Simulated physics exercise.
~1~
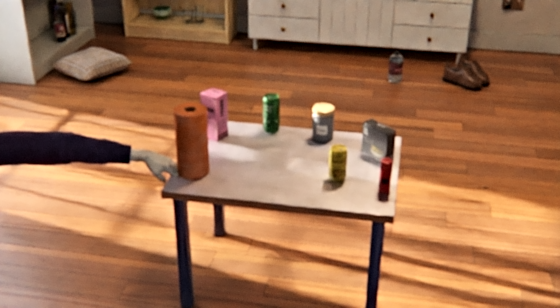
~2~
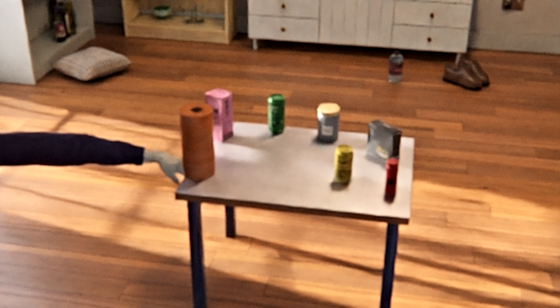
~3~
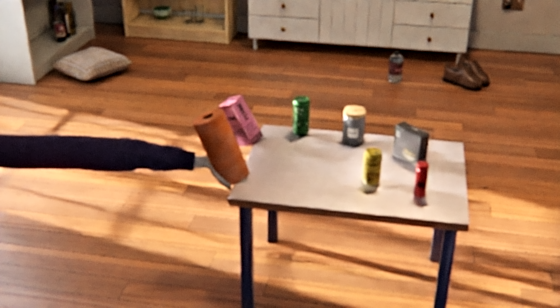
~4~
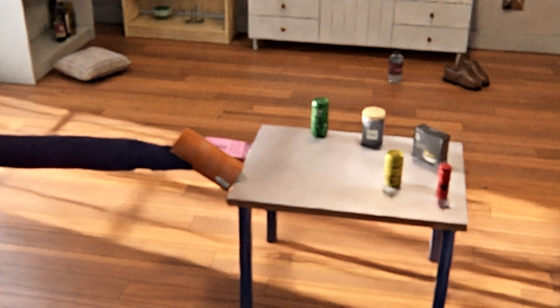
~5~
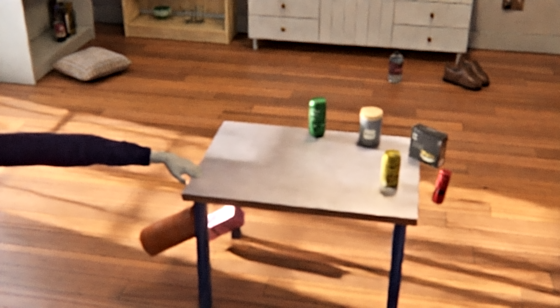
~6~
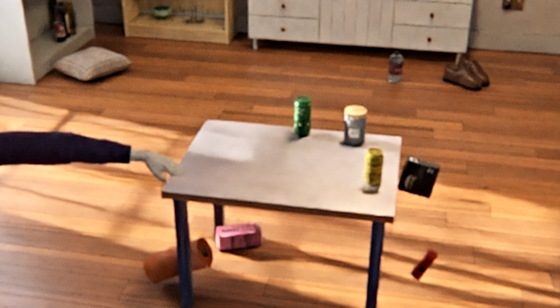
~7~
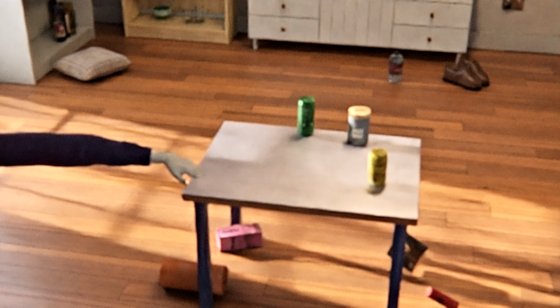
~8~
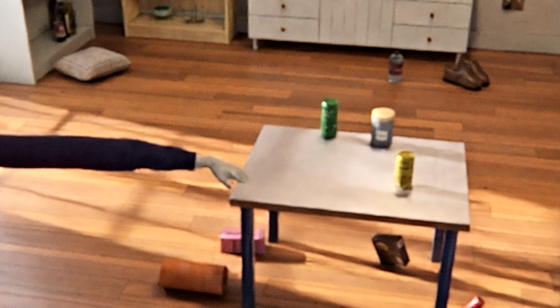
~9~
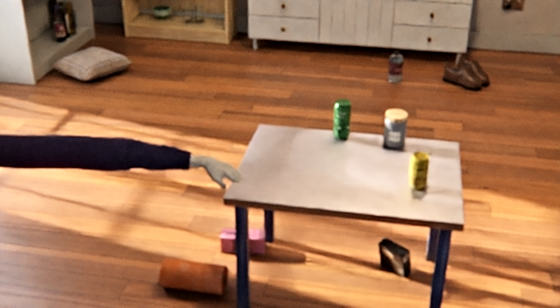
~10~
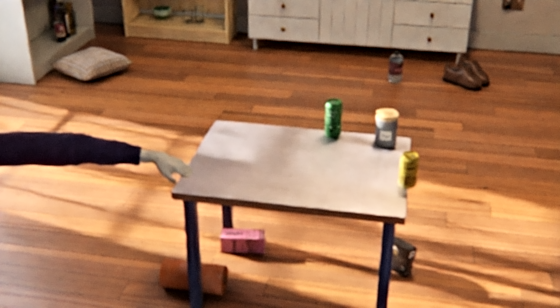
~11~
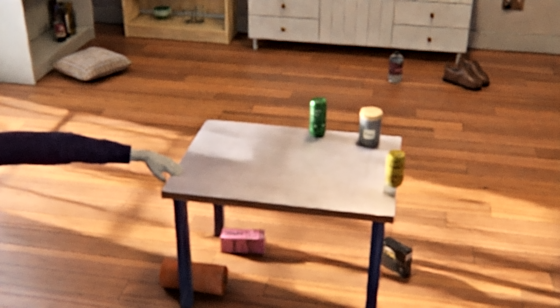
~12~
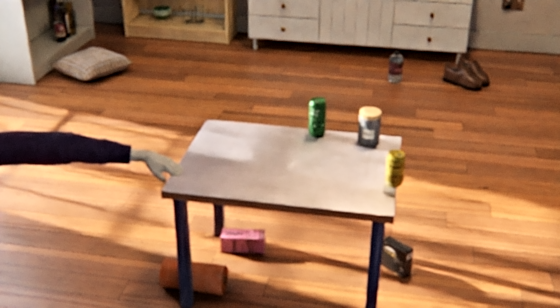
A small pale table with dark blue legs is gripped at its left edge by a dark-sleeved arm in a sunlit wood-floored room, seen from slightly above, with a cushion, cabinet and shoes behind. On it stand an orange roll, a pink carton, a green can, a grey jar, a yellow can, a black packet and a red shaker. The hand shoves the table right, and the roll and carton tip off the left side. As it returns left, the shaker and packet drop off the right. After another swing right and back, three remain upright, the yellow can near the right edge.
